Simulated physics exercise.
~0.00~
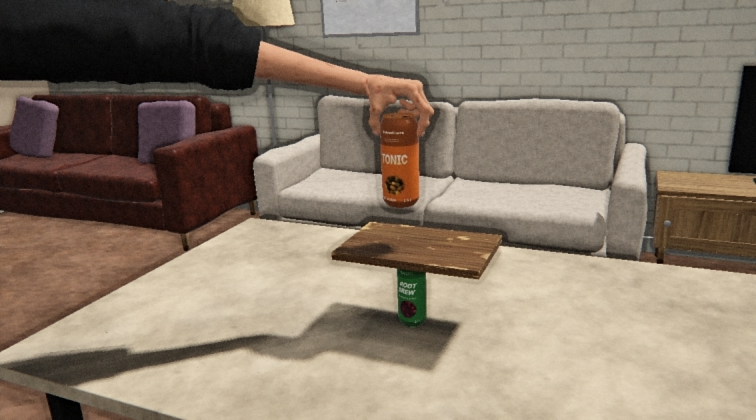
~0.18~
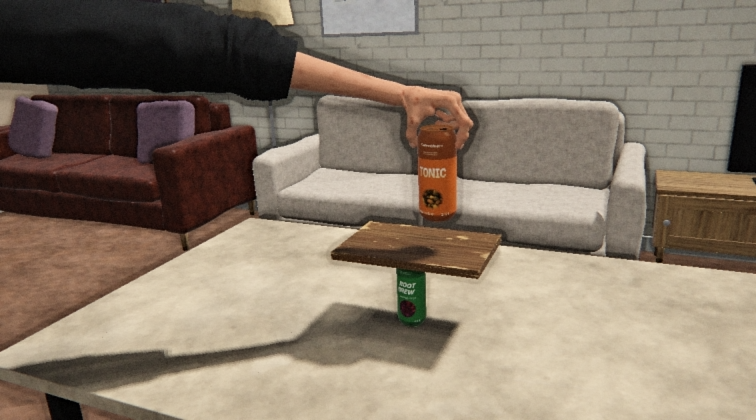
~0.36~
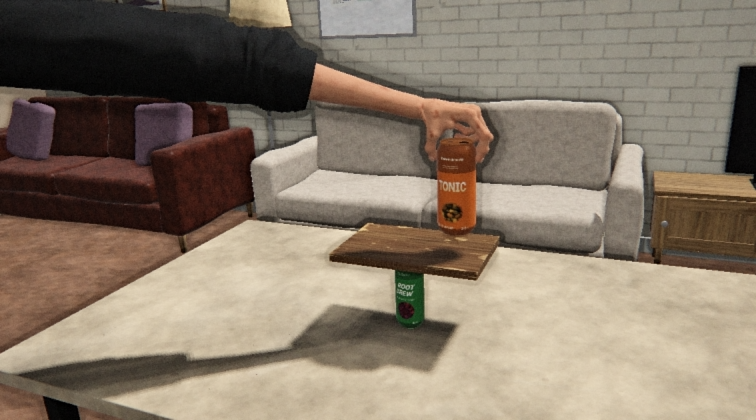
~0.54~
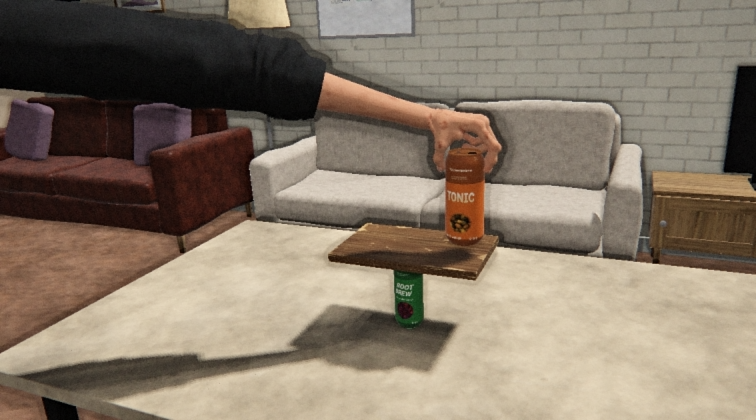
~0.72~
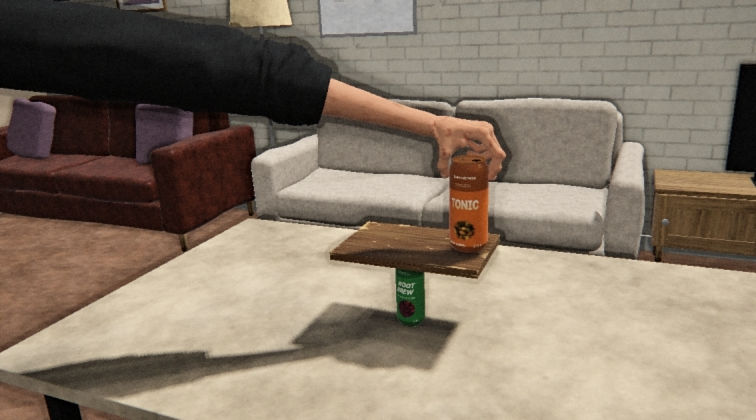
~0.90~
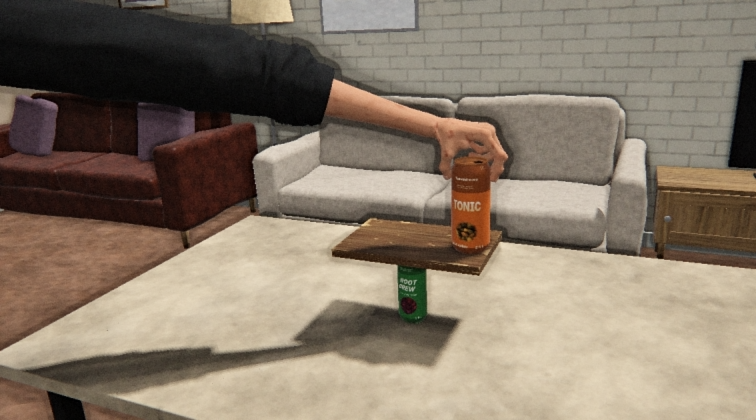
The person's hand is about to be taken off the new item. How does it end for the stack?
My guess is the stack will not be secure.
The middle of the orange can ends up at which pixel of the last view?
Around (527, 327).
After 1.30 s, orange can now fallen; brown board turned 60° from how it was put.
After 1.70 s, green can and brown board now fallen.
In the end (2.0 s), fallen, green can, brown board and orange can. At the end, from the last picture's camera, orange can near (527, 327). The stack comes apart.
